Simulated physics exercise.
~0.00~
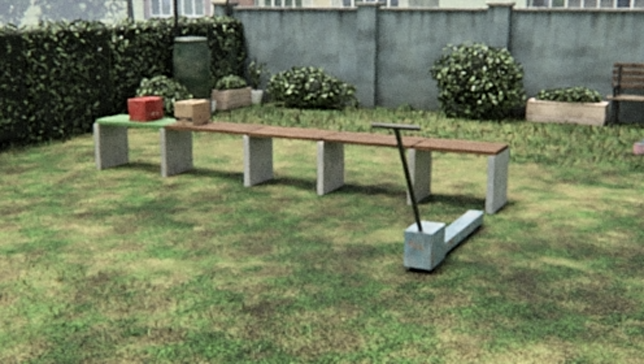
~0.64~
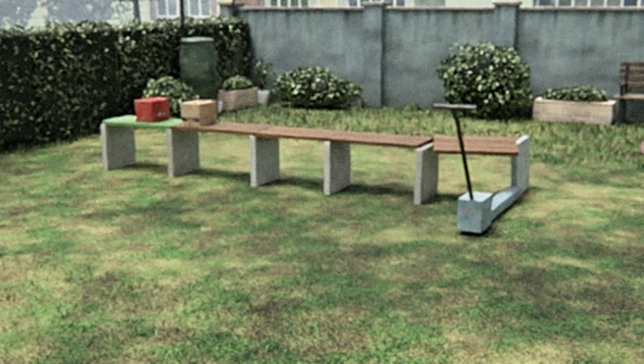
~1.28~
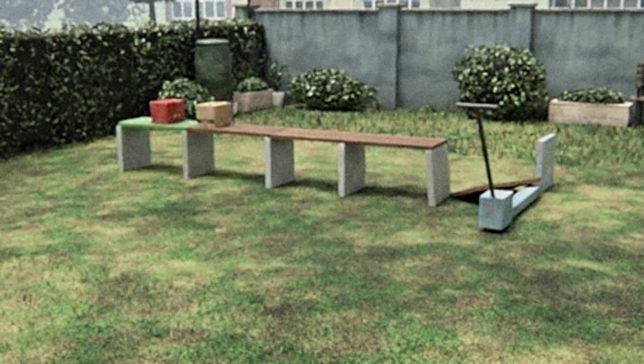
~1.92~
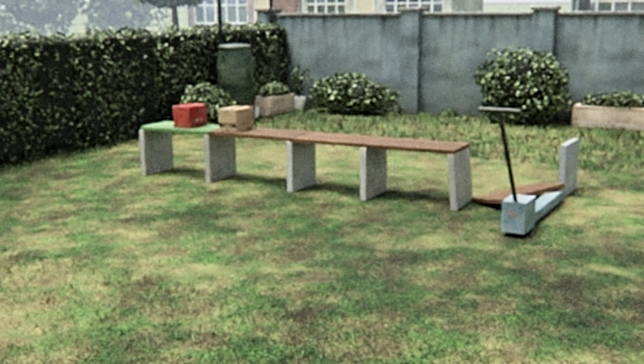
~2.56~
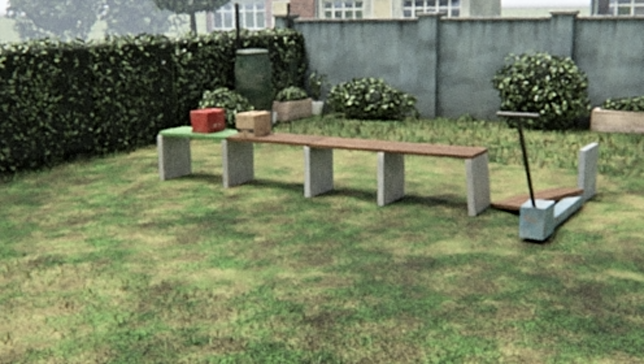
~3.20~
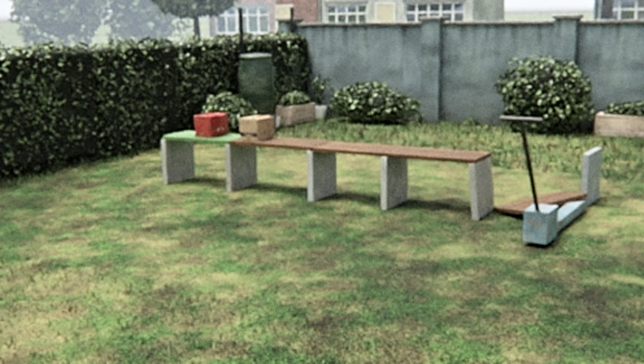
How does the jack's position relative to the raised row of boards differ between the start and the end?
At the start the jack's body sits in front of the last section of the raised row. By the end it is just past the right end of the boards still standing, next to the fallen board.
